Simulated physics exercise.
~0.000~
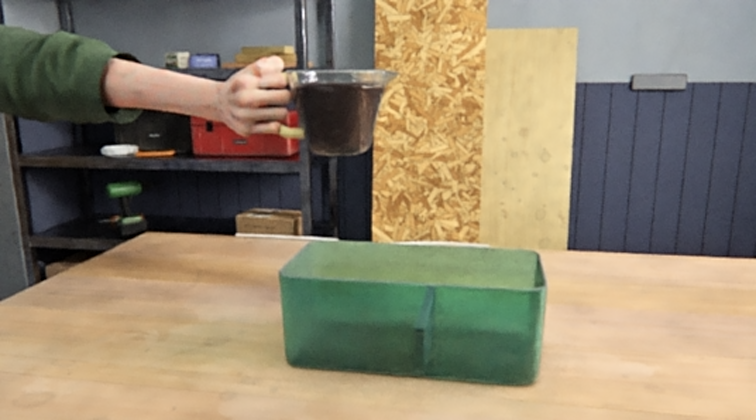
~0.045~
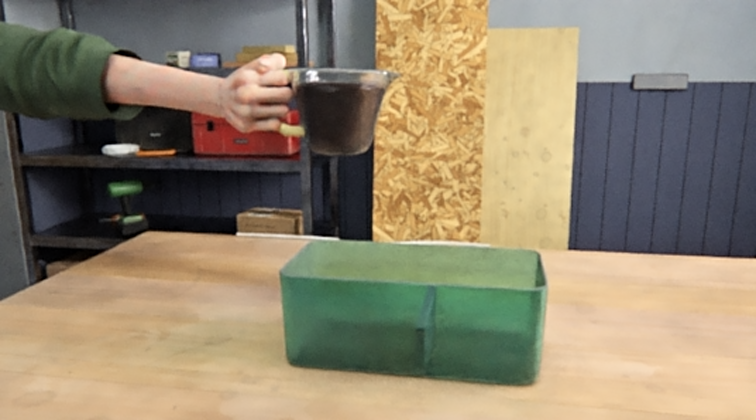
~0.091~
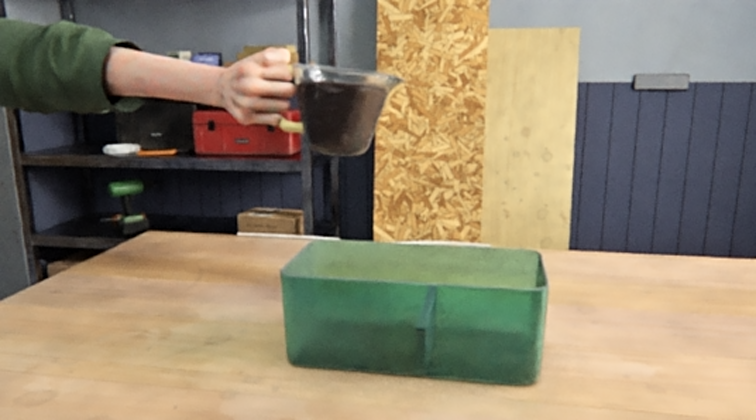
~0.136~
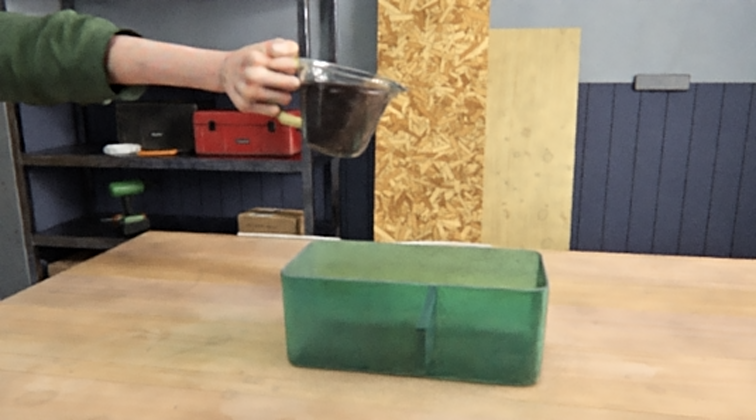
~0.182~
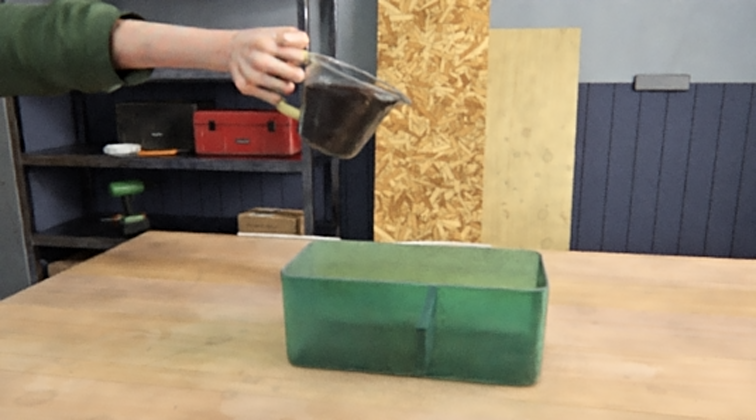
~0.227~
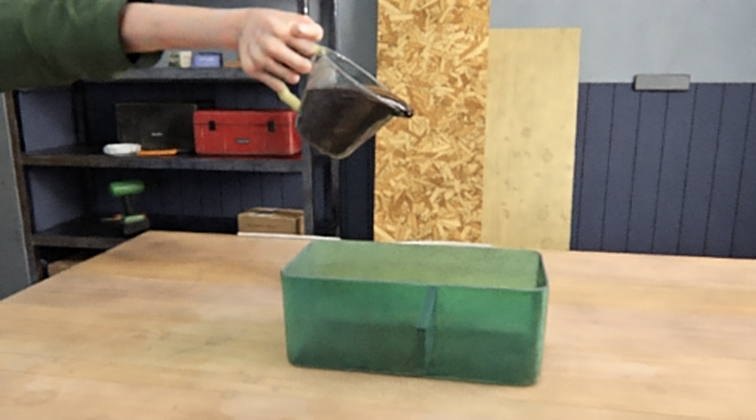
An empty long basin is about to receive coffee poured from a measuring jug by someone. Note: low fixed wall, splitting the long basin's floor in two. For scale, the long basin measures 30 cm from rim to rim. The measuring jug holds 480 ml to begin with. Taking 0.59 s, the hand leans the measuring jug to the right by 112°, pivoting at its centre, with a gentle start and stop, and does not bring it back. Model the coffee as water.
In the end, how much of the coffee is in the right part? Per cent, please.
Roughly 56 percent is in the right part.
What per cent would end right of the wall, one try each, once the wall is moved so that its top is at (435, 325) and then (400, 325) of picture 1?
50 % and 85 %.
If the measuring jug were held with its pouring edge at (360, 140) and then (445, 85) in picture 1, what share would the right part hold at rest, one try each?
5 per cent first, 80 per cent second.
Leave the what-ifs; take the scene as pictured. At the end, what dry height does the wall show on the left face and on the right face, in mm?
Near 48 mm for the left and near 42 mm for the right.
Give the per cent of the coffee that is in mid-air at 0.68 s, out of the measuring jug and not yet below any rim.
Close to 10 %.
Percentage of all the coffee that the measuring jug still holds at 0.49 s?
Fraction remaining: Approx. 24 per cent.
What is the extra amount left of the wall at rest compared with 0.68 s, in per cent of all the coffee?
I'd put it at some 7 percent.
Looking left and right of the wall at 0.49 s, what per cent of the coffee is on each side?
0 left and 32 right, roughly.
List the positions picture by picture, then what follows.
In the first frame, it leans 0°; its right rim is at (400, 72); the coffee meets the walls at (296, 84) and (384, 84); the long basin's rim runs from (295, 258) to (543, 270); the wall's top is at (426, 306).
In the second frame, it leans 2°; its right rim is at (402, 74); the coffee meets the walls at (298, 83) and (385, 84).
In the third frame, it leans 7°; its right rim is at (406, 79); the coffee meets the walls at (301, 80) and (389, 87).
In the fourth frame, it leans 14°; its right rim is at (409, 89); the coffee meets the walls at (306, 80) and (394, 90).
In the fifth frame, it leans 24°; its right rim is at (412, 102); the coffee meets the walls at (310, 83) and (402, 96).
In the sixth frame, it leans 36°; its right rim is at (412, 118); the coffee meets the walls at (310, 92) and (401, 106); 4 per cent is over the edge.
By 0.49 s the tilt is 104° and 24 per cent is still to pour, 0 is left of the wall and 33 right of it.
By 0.68 s the tilt is 112° and 1 per cent is still to pour, 32 is left of the wall and 56 right of it.
By 0.87 s the tilt is 112° and 0 per cent is still to pour, 39 is left of the wall and 55 right of it.
By 1.09 s the tilt is 112° and 0 per cent is still to pour, 39 is left of the wall and 56 right of it.
At rest 39 per cent lies left of the wall, 56 right of it and 5 outside.
